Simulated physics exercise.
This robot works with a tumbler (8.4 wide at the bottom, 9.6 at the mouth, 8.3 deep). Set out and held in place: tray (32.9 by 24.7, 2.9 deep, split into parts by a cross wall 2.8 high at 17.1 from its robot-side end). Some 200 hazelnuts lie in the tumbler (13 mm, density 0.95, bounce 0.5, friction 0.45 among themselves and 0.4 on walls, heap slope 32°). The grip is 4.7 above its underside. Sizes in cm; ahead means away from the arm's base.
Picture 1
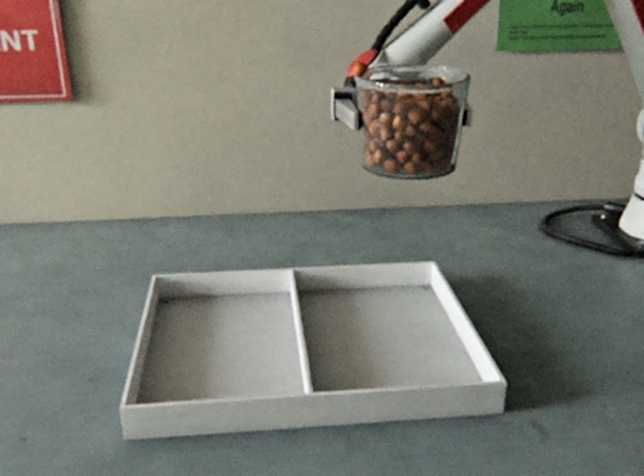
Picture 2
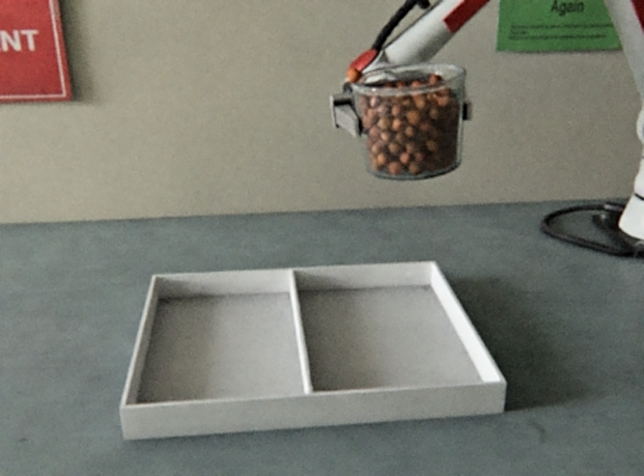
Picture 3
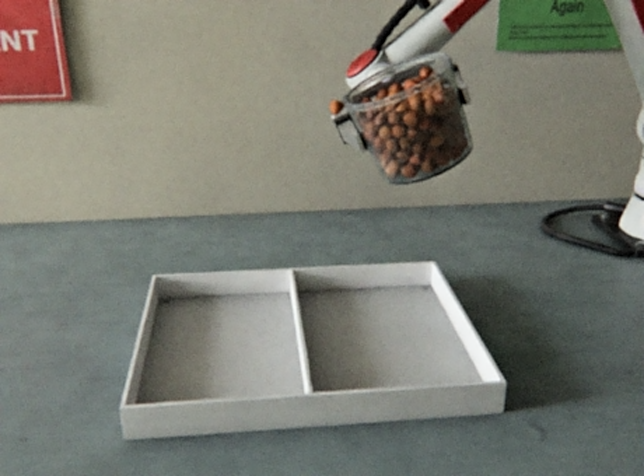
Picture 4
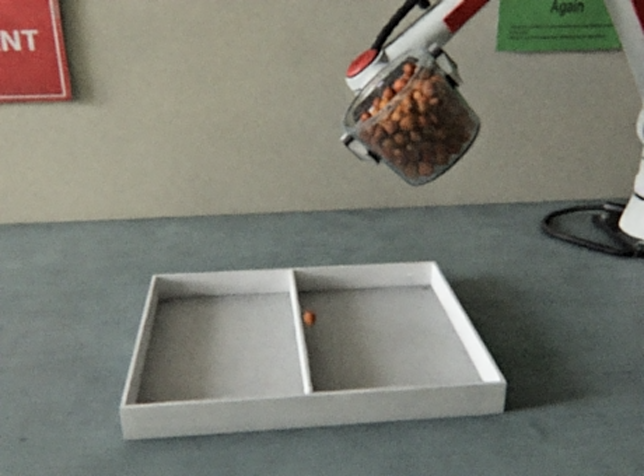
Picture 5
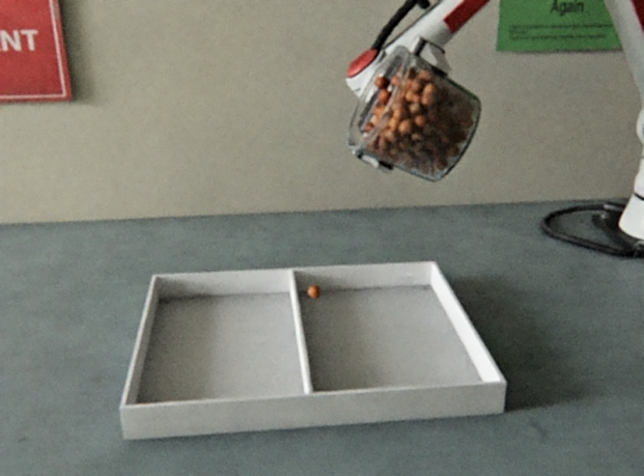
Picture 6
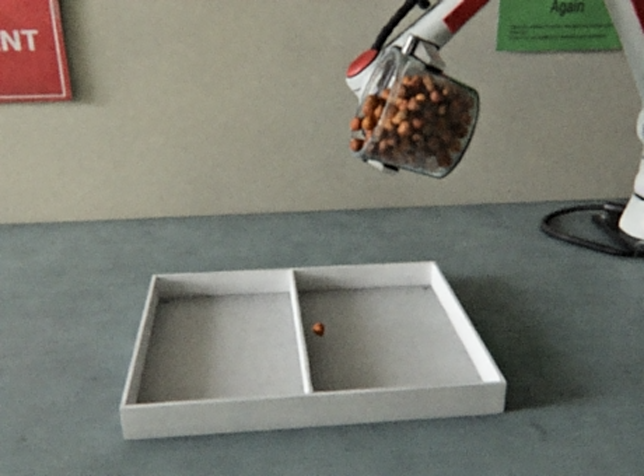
To begin with, a robot arm holds a clear tumbler of hazelnuts almost level above an empty, divided white tray. The arm tilts the tumbler steadily leftward, and a single nut drops into the tray's right part, shifting about there while the tumbler leans further with the rest still inside.
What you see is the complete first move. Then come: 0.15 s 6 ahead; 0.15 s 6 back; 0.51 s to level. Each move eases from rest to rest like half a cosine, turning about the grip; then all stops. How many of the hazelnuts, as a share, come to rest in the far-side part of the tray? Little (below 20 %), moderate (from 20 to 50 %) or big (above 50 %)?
In the far-side part of the tray the share is moderate, from 20 to 50 %.
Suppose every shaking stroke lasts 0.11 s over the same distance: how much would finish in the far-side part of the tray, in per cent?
In that case some 45 per cent.
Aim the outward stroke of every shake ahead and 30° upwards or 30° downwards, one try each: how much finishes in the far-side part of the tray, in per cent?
About 40 and 20 per cent.
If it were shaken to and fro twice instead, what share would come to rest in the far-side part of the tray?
Then about 45 per cent.
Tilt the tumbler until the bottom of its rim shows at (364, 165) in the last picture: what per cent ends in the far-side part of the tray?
Some 60 per cent.
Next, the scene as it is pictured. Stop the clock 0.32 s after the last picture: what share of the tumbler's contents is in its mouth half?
Roughly 55 per cent.
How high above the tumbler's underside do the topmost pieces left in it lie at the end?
About 6.5 cm.
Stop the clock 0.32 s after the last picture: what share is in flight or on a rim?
Roughly 40 per cent.
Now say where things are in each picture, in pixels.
In the first frame, tumbler middle at (410, 123), level; upper third of the load around (410, 104), from x 360 to 455, top at y 70; 196 in the tumbler.
In the second frame, tumbler middle at (411, 123), tilted 6° forward; upper third of the load around (410, 105), from x 355 to 455, top at y 75.
In the third frame, tumbler middle at (413, 122), tilted 23° forward; upper third of the load around (418, 105), from x 335 to 460, top at y 75; 195 in the tumbler, 1 in flight or on a rim.
In the fourth frame, tumbler middle at (414, 121), tilted 44° forward; upper third of the load around (423, 102), from x 310 to 465, top at y 70; 195 in the tumbler, 1 in the robot-side part.
In the fifth frame, tumbler middle at (415, 120), tilted 62° forward; upper third of the load around (423, 99), from x 315 to 465, top at y 70; 195 in the tumbler, 1 in the robot-side part.
In the sixth frame, tumbler middle at (416, 119), tilted 68° forward; upper third of the load around (423, 100), from x 320 to 465, top at y 80; 195 in the tumbler, 1 in the robot-side part.
Then, 0.32 s later, tilted 68° forward, highest piece 25 above the table; 111 in the tumbler, 6 in the far-side part, 1 in the robot-side part, 78 in flight or on a rim.
Then, 0.65 s later, tilted 16° forward, highest piece 27 above the table; 108 in the tumbler, 63 in the far-side part, 20 in the robot-side part, 4 on the table or floor, 1 in flight or on a rim.
Then, 1.01 s later, level, highest piece 26 above the table; 108 in the tumbler, 64 in the far-side part, 20 in the robot-side part, 4 on the table or floor.
Then, 2.06 s later, level, highest piece 26 above the table; 108 in the tumbler, 64 in the far-side part, 20 in the robot-side part, 4 on the table or floor.
At rest, 108 in the tumbler, 64 in the far-side part, 20 in the robot-side part, 4 on the table or floor. That is 33 % in the far-side part of the tray.
